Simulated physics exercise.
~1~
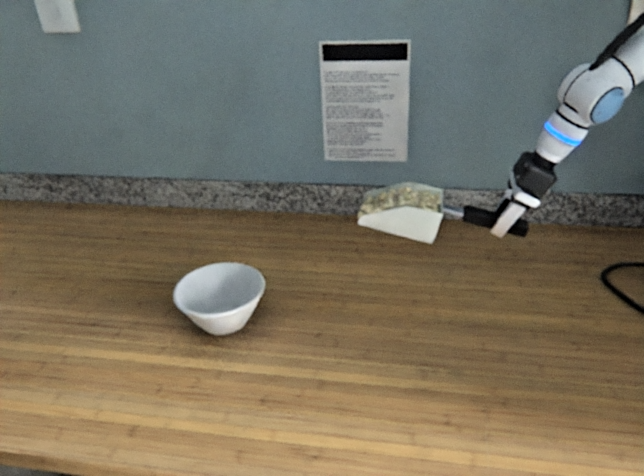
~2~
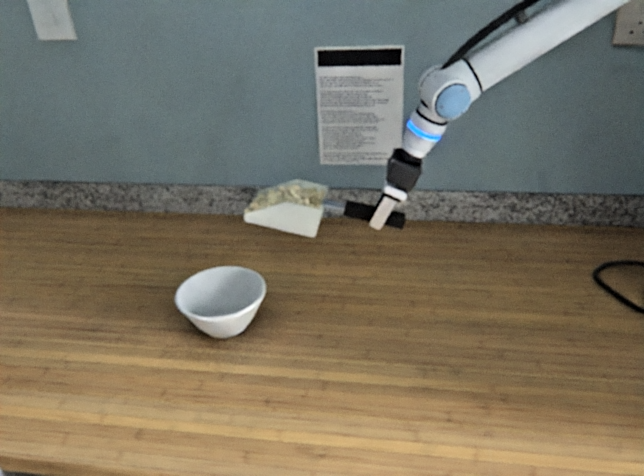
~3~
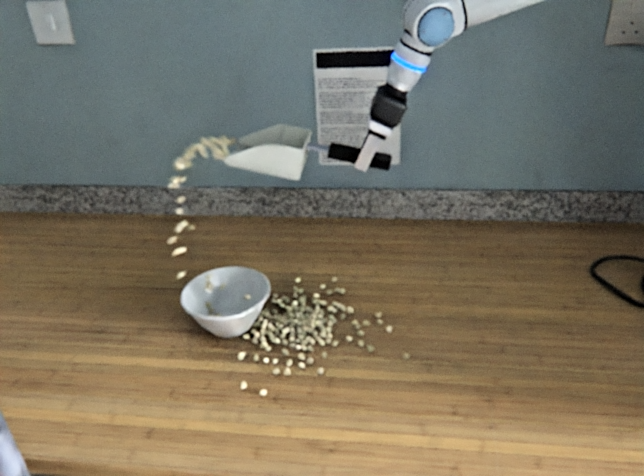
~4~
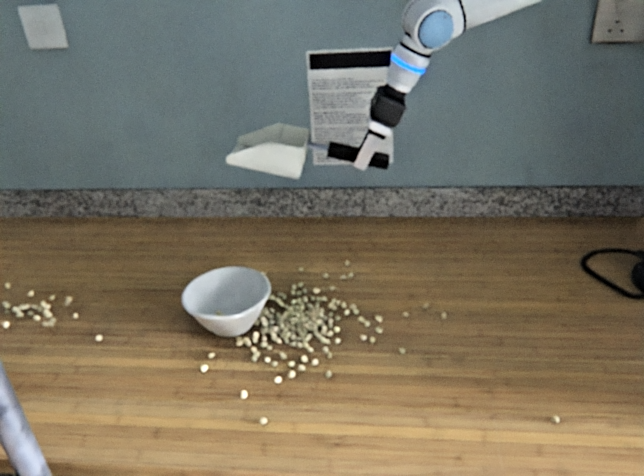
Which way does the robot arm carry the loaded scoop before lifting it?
The robot arm carries the loaded scoop to the left, toward the side where the bowl sits.
